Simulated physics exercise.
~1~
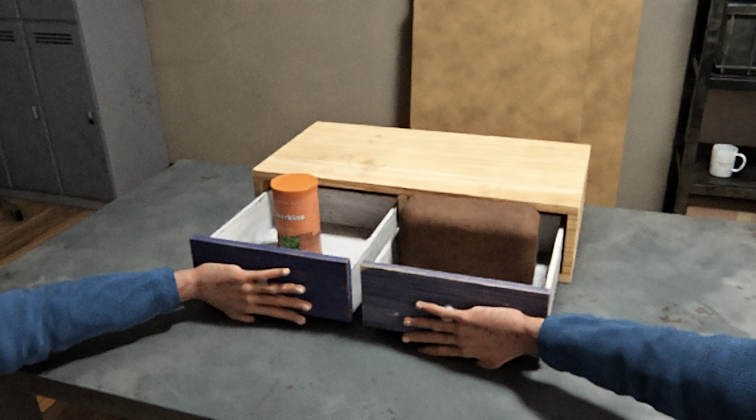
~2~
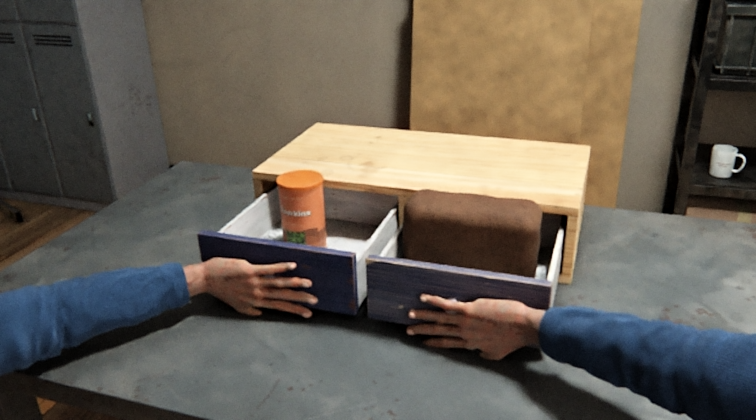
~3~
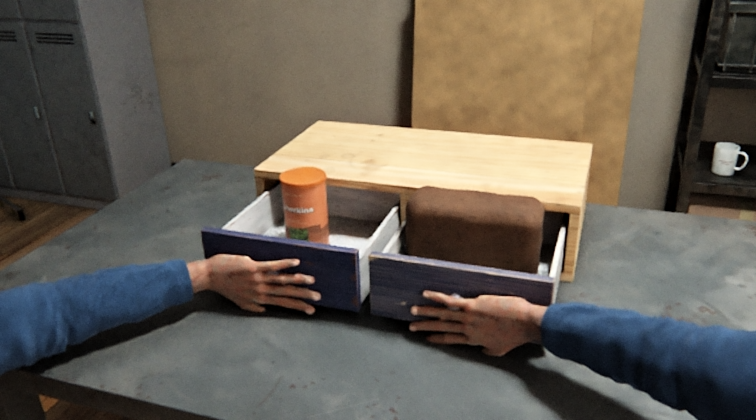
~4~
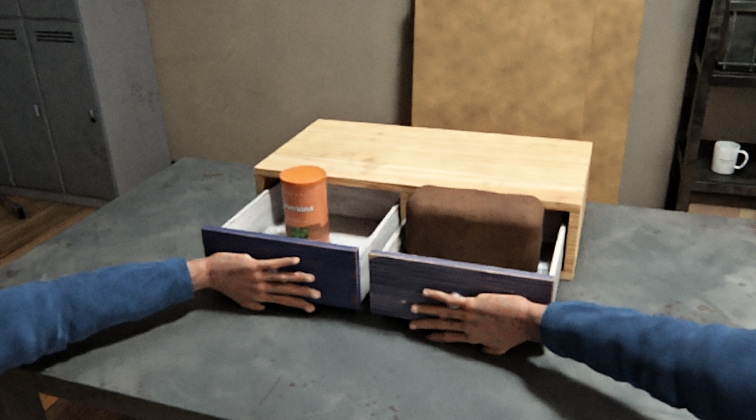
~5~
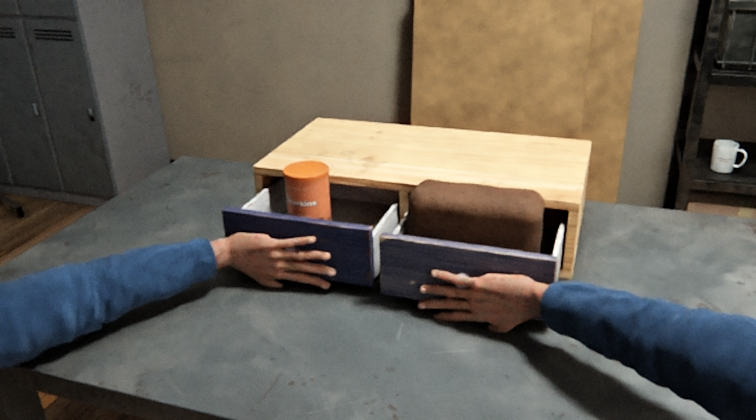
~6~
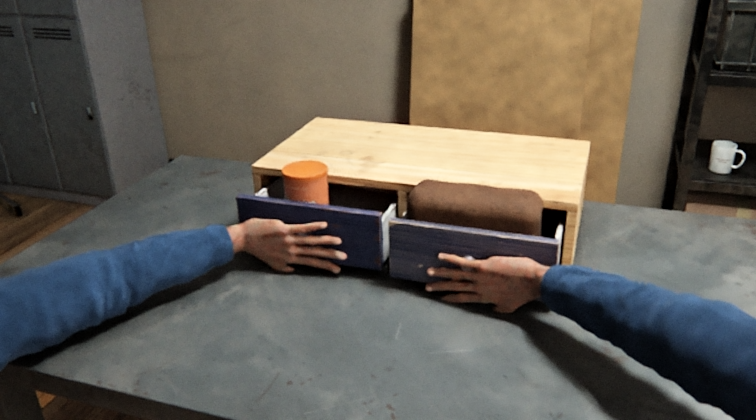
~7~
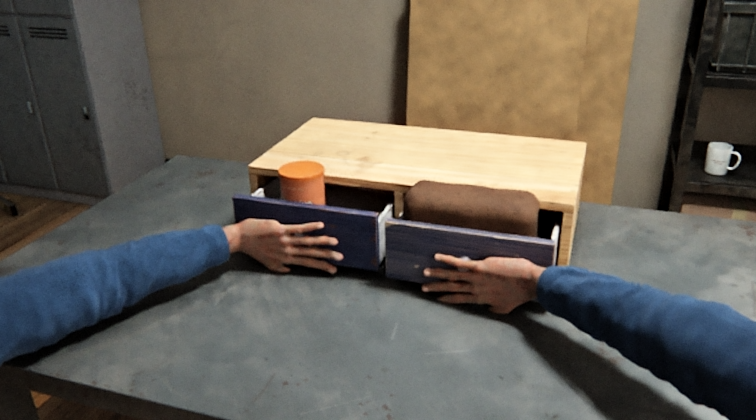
On a grey tabletop, two hands pushing a pair of drawers holding an orange pot and brown loaf partway in, both left ajar.
